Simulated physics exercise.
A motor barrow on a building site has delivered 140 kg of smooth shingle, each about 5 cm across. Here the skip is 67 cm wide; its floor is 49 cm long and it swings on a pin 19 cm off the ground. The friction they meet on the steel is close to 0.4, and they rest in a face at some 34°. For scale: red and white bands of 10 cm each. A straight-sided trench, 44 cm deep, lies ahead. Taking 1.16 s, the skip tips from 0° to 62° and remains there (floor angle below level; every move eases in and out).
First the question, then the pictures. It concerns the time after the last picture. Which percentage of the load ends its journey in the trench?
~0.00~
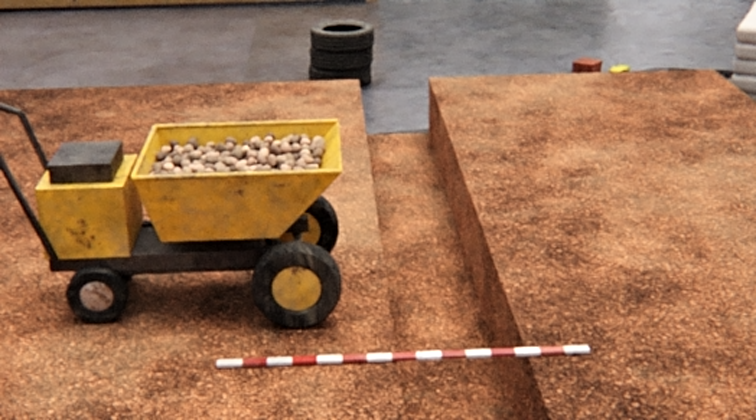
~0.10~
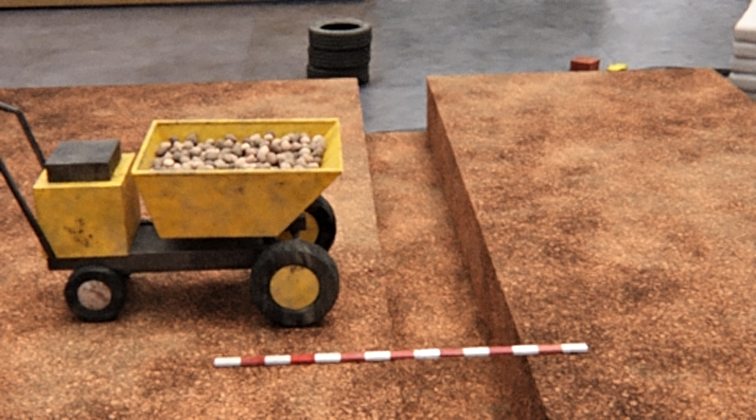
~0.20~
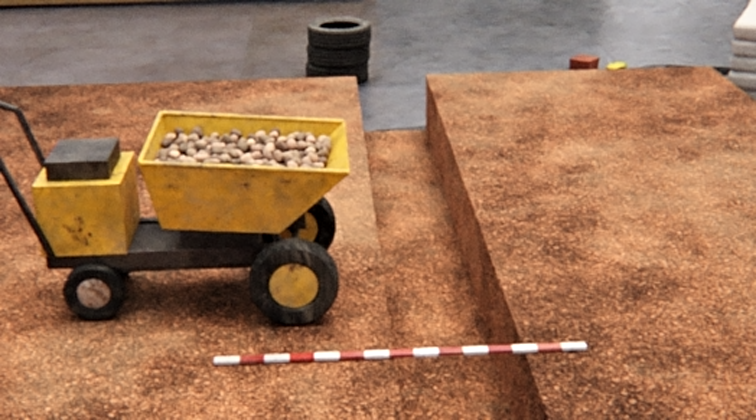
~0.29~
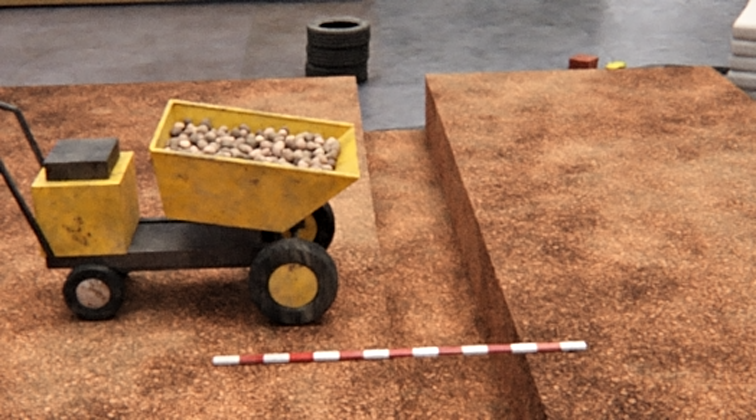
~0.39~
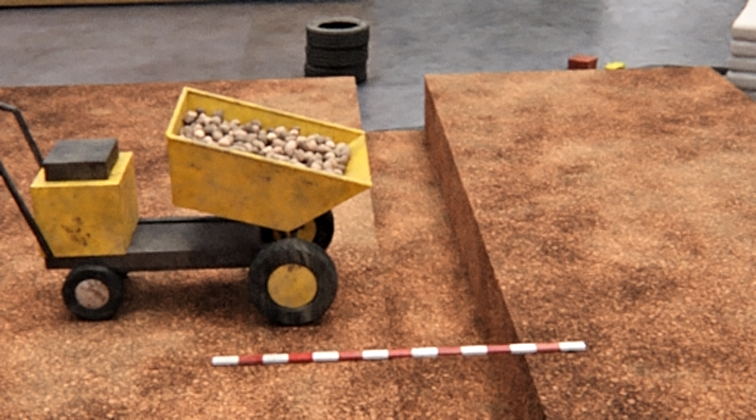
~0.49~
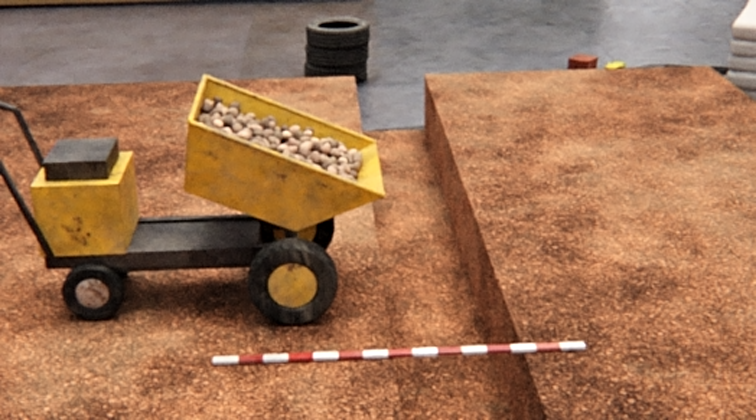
Roughly 93 per cent.
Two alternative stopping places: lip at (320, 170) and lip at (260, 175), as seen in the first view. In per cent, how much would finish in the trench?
About 100 per cent from the first spot, about 90 from the second.
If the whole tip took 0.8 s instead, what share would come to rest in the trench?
I'd put it at roughly 85 per cent.
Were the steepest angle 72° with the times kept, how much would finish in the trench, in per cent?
About 95%.
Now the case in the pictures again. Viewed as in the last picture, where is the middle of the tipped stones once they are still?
In the last view, about (462, 355).
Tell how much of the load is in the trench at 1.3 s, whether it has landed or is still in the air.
About 30 per cent by then.
After 0.9 s the floor is at 52°; 100 % in the skip; the foremost stones are at (408, 217).
After 1.3 s the floor is at 62°; 70 % in the skip, 30 % in the trench; the foremost stones are at (501, 311).
After 1.6 s the floor is at 62°; 32 % in the skip, 61 % in the trench, 7 % past the trench; the foremost stones are at (598, 275).
After 3.6 s the floor is at 62°; 0 % in the skip, 93 % in the trench, 7 % past the trench; the foremost stones are at (690, 278).
